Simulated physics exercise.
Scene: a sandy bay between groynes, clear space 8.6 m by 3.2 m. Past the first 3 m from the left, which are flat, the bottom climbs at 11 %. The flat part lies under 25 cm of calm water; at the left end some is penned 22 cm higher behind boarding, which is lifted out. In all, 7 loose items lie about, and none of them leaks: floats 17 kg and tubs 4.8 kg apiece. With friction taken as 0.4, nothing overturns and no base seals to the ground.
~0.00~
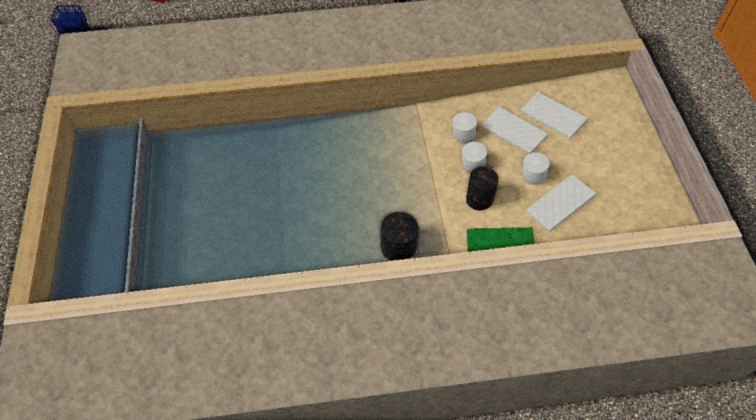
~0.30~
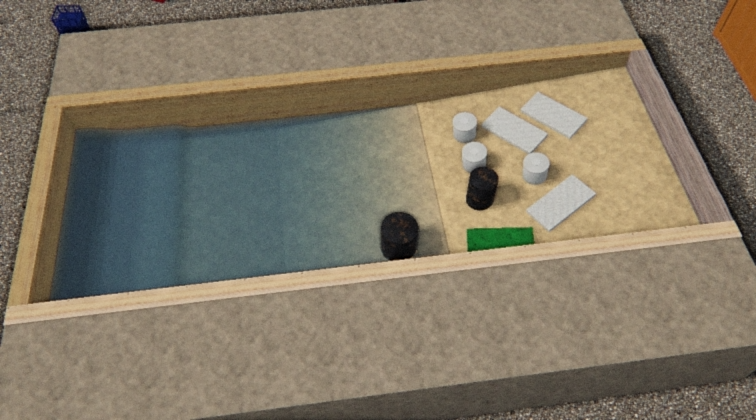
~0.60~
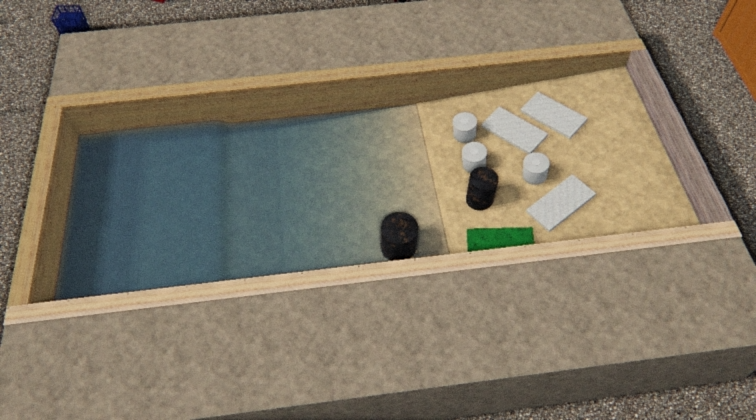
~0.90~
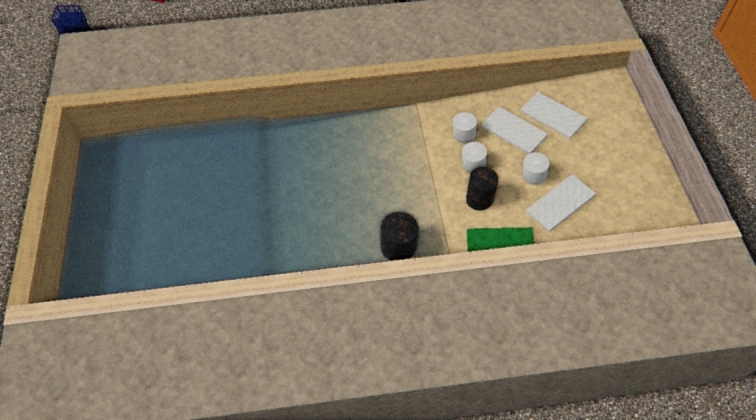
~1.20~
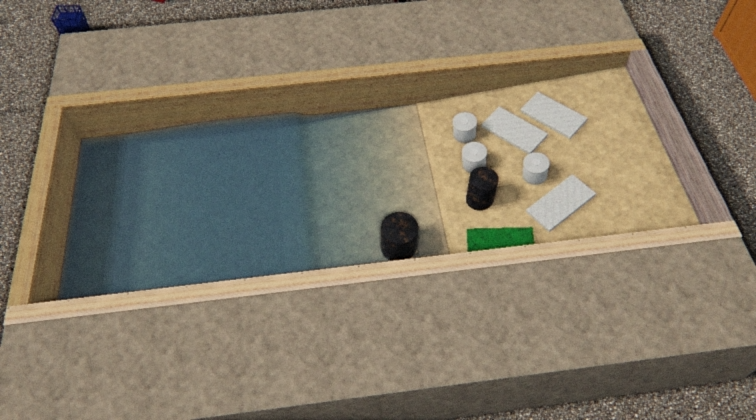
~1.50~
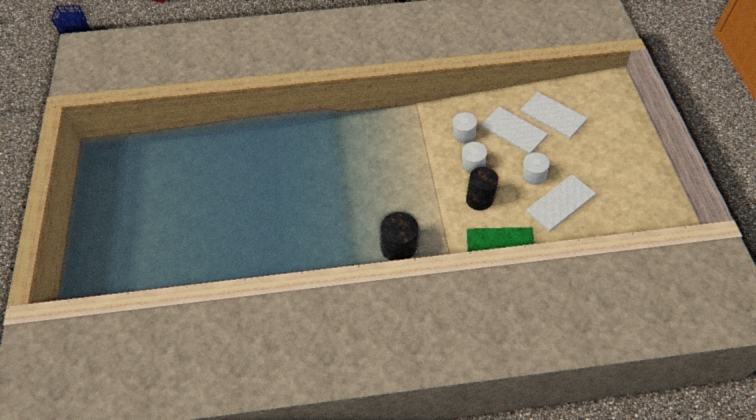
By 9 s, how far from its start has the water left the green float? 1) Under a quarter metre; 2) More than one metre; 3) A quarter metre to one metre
A quarter metre to one metre.
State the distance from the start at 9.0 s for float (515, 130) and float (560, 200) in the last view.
Shifts: 5 cm / 0 cm.
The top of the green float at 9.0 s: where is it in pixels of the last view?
I'd expect it somewhere around (450, 249).
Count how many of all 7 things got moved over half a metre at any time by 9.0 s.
Result: 3.
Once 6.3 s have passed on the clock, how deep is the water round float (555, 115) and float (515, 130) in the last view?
Depth approx. 1 cm / 1 cm.
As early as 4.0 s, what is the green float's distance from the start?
Around 5 cm from the start by that time.
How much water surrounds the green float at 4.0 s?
Around 6 cm.
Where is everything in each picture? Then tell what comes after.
The first frame shows the green float at (501, 242), on the bottom; 16.4 m2 under water; 0 of 7 have shifted.
The second frame shows the green float at (501, 242), on the bottom; water covers 16.4 m2; 0 of 7 have shifted.
The third frame shows the green float at (501, 242) rests on the ground; 16.4 m2 under water; 0 of 7 have shifted.
The fourth frame shows the green float at (501, 242), on the bottom; water covers 16.4 m2; 0 of 7 have shifted.
The fifth frame shows the green float at (501, 242), on the bottom; water covers 16.4 m2; 0 of 7 have shifted.
The sixth frame shows the green float at (501, 242) rests on the ground; 16.4 m2 under water; 0 of 7 have shifted.
After 2.1 s the green float is near (501, 242), 0.0 m from its start, aground; 0 afloat.
After 4.0 s the green float is near (496, 241), 0.1 m from its start, afloat; 2 afloat.
After 6.3 s the green float is near (450, 252), 0.7 m from its start, afloat; 2 afloat.
After 9.0 s the green float is near (450, 249), 0.7 m from its start, aground; 1 afloat.
